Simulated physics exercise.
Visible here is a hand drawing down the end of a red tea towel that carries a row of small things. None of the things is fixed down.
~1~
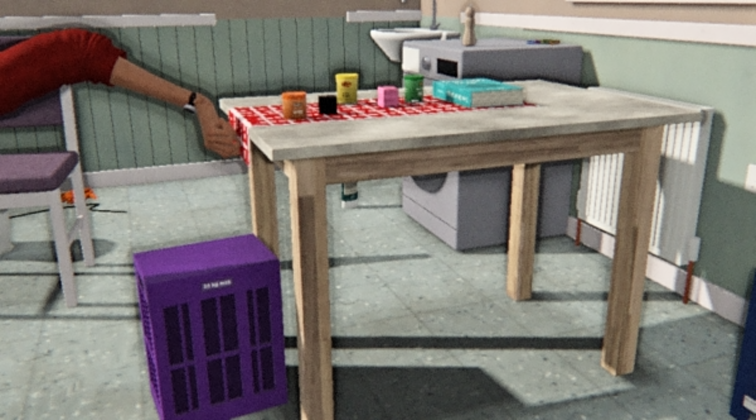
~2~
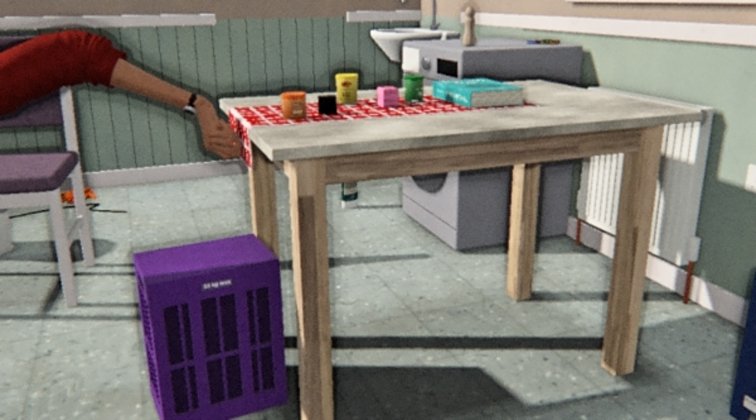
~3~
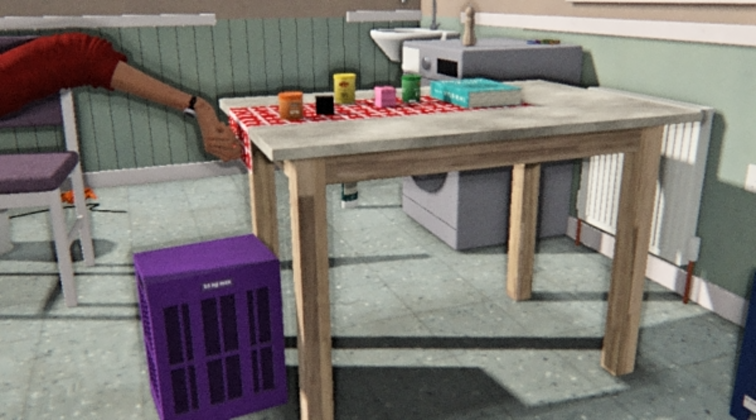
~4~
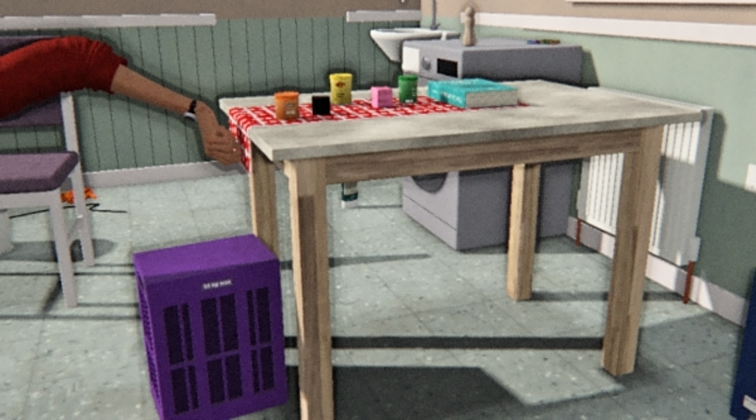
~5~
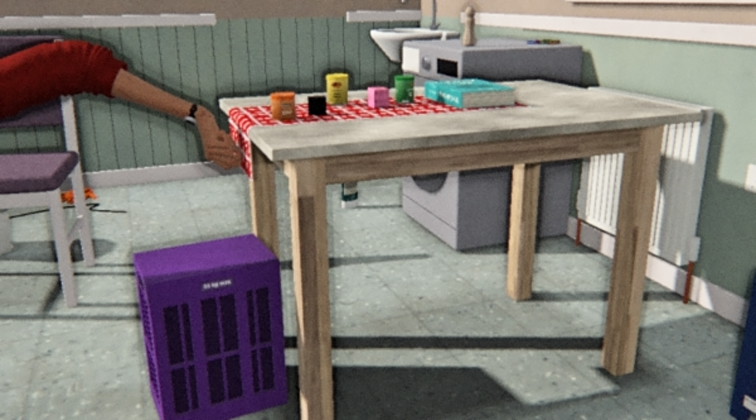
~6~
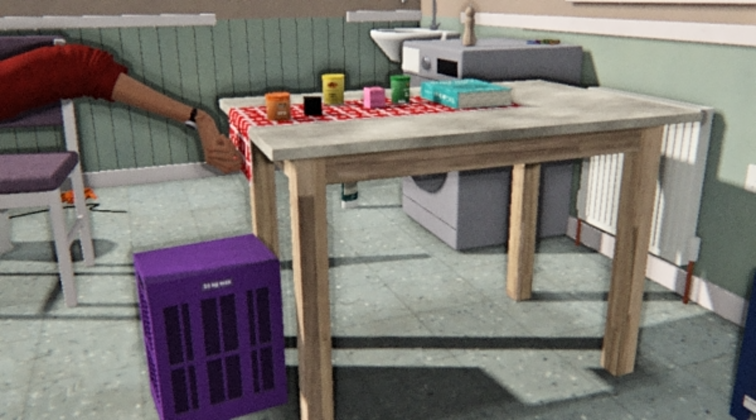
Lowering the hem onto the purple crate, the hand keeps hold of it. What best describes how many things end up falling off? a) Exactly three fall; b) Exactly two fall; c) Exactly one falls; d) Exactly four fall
Exactly two fall (b).
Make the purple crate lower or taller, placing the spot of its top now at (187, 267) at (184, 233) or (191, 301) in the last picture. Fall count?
Counts: 1 / 3.
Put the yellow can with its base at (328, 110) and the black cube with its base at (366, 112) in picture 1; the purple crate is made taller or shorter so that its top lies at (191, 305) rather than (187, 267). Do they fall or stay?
Well, the yellow can is dislodged, and the black cube is dislodged.
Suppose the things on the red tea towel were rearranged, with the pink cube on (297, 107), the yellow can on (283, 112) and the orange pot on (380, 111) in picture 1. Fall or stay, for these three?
Briefly: Pink cube drops; yellow can drops; orange pot stays.
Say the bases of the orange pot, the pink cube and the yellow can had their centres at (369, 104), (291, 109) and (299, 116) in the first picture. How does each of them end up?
The orange pot will stay where it is, the pink cube will end up down, and the yellow can will end up down.
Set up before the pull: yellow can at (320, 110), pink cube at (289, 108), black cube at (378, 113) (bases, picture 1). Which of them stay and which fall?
In the end the yellow can gets dislodged, while the pink cube gets dislodged and the black cube rides it out.
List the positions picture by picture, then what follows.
In the first picture, hem (252, 170); orange pot (294, 93); black cube (327, 96); yellow can (347, 75); pink cube (388, 88); green can (414, 76); top of the crate (187, 267).
In the second picture, hem (252, 171); orange pot (294, 93).
In the third picture, hem (252, 174); black cube (324, 96).
In the fourth picture, hem (251, 178); yellow can (341, 75); top of the crate (187, 267).
In the fifth picture, hem (253, 182); pink cube (379, 89).
In the sixth picture, hem (251, 187); orange pot (278, 94); black cube (312, 97); yellow can (333, 76); pink cube (374, 89); green can (401, 77).
Soon after, hem near (243, 222); orange pot gone.
Then, hem on the crate; orange pot and black cube gone.
At rest, hem on the crate; orange pot and black cube gone. The count of fallen things is two.
